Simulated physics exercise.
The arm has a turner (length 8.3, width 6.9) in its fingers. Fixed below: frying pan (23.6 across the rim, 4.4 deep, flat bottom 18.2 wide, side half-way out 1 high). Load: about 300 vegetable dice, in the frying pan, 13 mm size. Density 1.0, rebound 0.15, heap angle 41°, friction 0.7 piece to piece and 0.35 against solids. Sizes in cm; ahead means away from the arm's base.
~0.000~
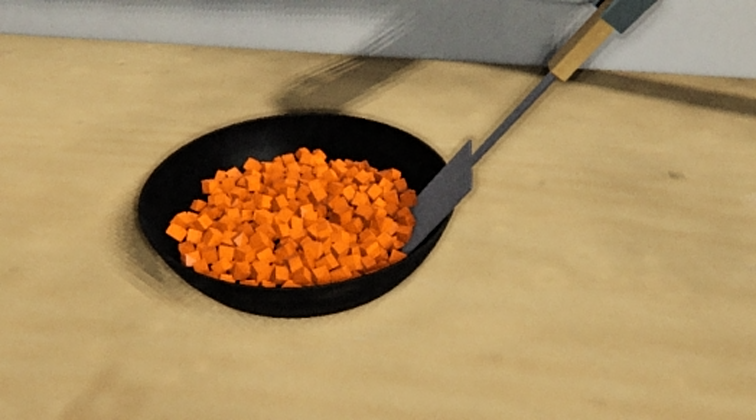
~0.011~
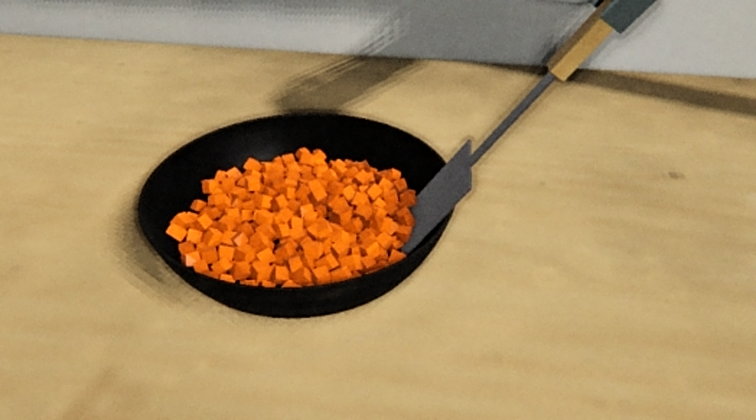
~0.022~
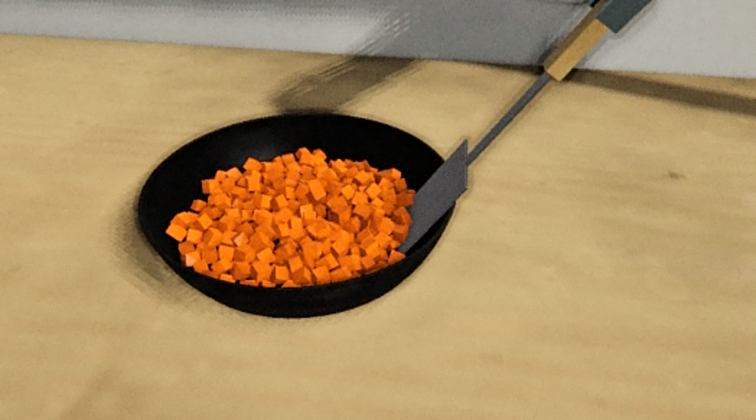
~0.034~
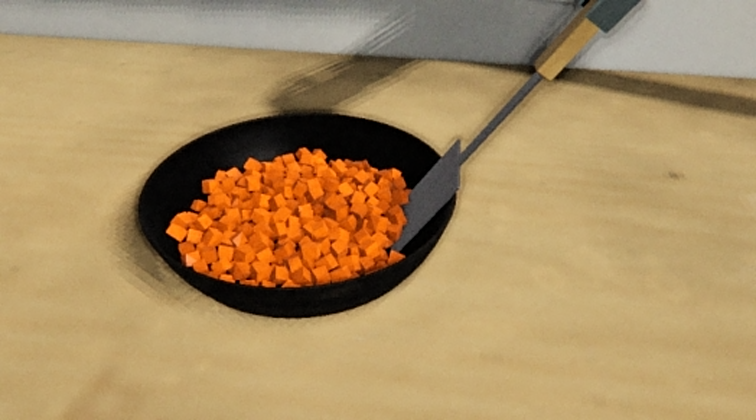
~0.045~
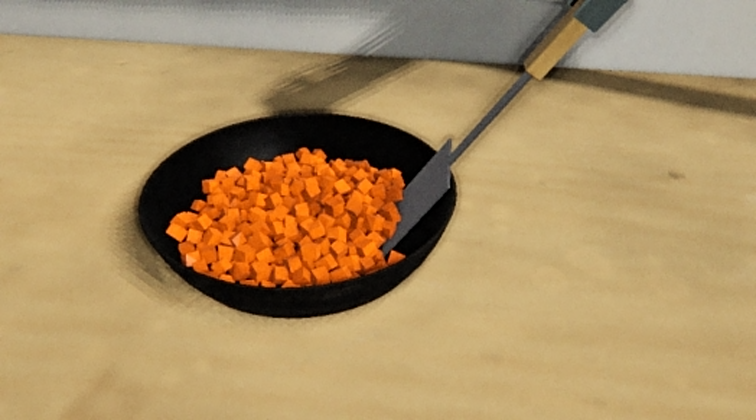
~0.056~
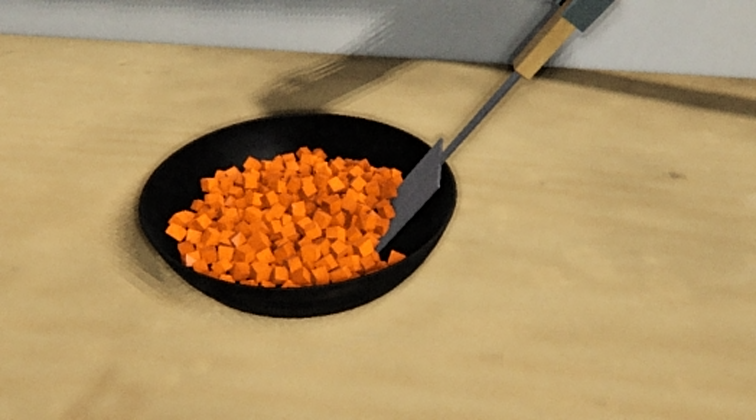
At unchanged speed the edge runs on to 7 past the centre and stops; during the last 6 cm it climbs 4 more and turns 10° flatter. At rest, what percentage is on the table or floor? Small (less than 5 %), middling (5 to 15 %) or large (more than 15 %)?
On the table or floor the share is middling, 5 to 15 %.
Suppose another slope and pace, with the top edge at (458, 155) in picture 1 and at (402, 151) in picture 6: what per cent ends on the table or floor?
About 20 per cent.
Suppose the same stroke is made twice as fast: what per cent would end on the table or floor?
In that case some 20 per cent.
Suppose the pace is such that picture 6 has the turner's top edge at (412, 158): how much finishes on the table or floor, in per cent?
About 20 per cent.
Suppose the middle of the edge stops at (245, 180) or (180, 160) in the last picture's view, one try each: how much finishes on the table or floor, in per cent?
About 0 and 25 per cent.
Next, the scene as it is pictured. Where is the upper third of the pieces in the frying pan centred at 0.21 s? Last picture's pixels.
Around (239, 187).
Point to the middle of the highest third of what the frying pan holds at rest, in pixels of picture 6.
At about (197, 191).
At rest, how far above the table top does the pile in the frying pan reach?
Some 6.0 cm.
After 0.13 s, sloping 57°, highest piece 5 above the table; 295 in the frying pan.
After 0.21 s, sloping 53°, highest piece 7 above the table; 295 in the frying pan.
After 0.44 s, sloping 47°, highest piece 7 above the table; 271 in the frying pan, 19 on the table or floor, 5 on the blade or in flight.
After 1.49 s, sloping 47°, highest piece 6 above the table; 270 in the frying pan, 25 on the table or floor.
In the end, 270 in the frying pan, 25 on the table or floor. That is 8 % on the table or floor.
